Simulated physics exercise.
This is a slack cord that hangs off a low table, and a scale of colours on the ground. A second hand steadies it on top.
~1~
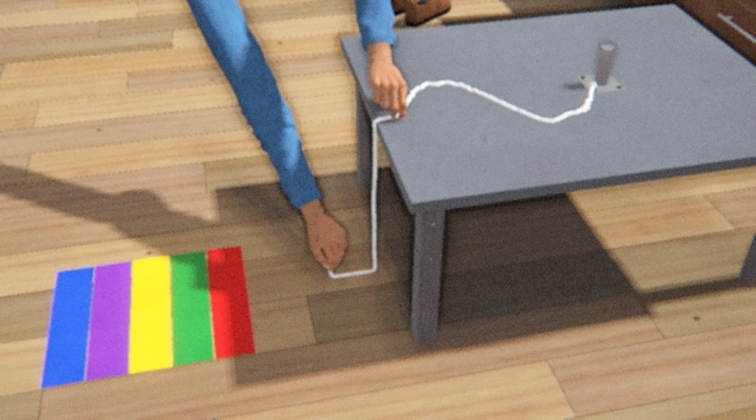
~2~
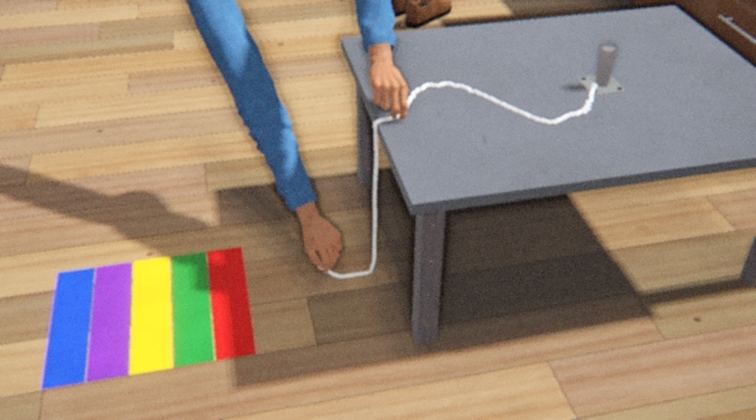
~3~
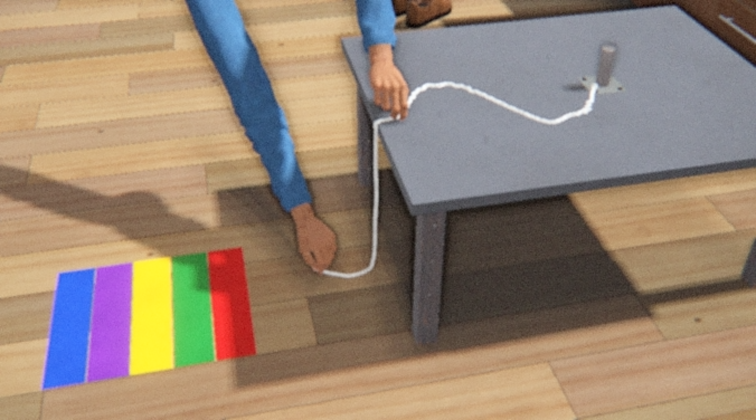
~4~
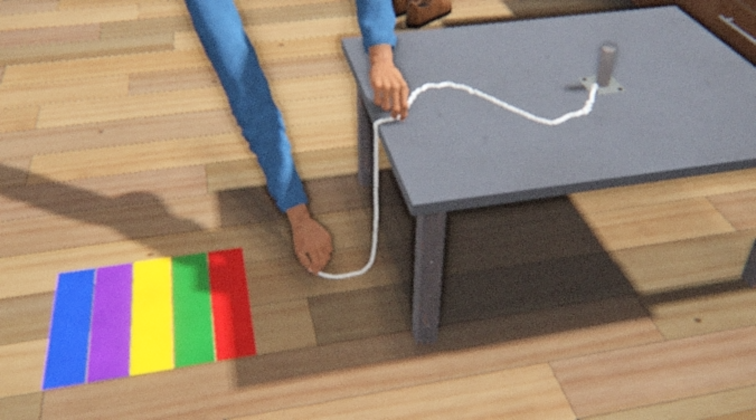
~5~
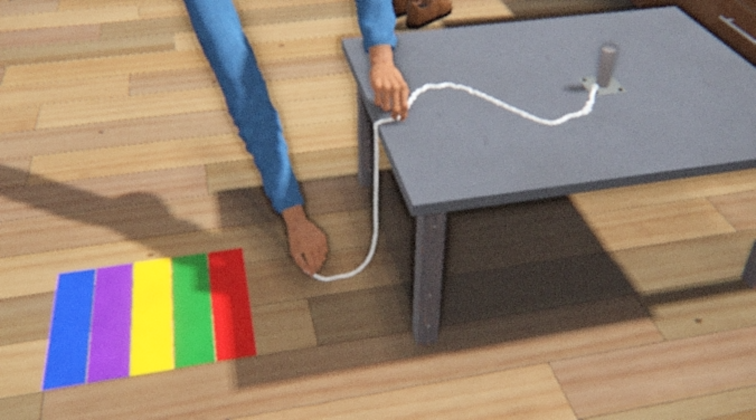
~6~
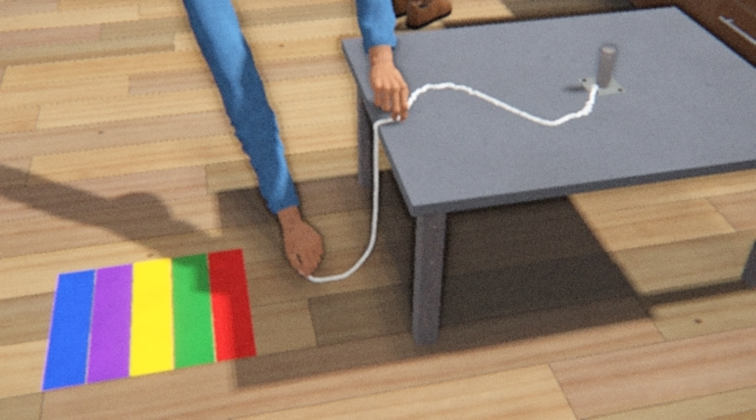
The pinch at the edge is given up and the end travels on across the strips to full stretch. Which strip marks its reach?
The end stops over the blue strip.
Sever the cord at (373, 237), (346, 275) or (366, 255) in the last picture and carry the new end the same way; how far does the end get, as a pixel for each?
Near (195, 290), (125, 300) and (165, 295).
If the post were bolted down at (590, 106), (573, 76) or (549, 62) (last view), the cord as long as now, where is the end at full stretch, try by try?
The places are (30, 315), (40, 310) and (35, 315).
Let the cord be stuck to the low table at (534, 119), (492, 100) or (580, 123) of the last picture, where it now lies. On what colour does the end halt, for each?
In that order: Purple; yellow; purple.
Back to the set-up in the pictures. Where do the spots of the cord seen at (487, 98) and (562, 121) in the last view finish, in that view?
Near (424, 112) and (506, 100).
Early on, end near (133, 298); over yellow.
Midway, end near (88, 305); over purple.
At the end of the slack, end near (62, 309); over blue. It gets as far as the blue strip.
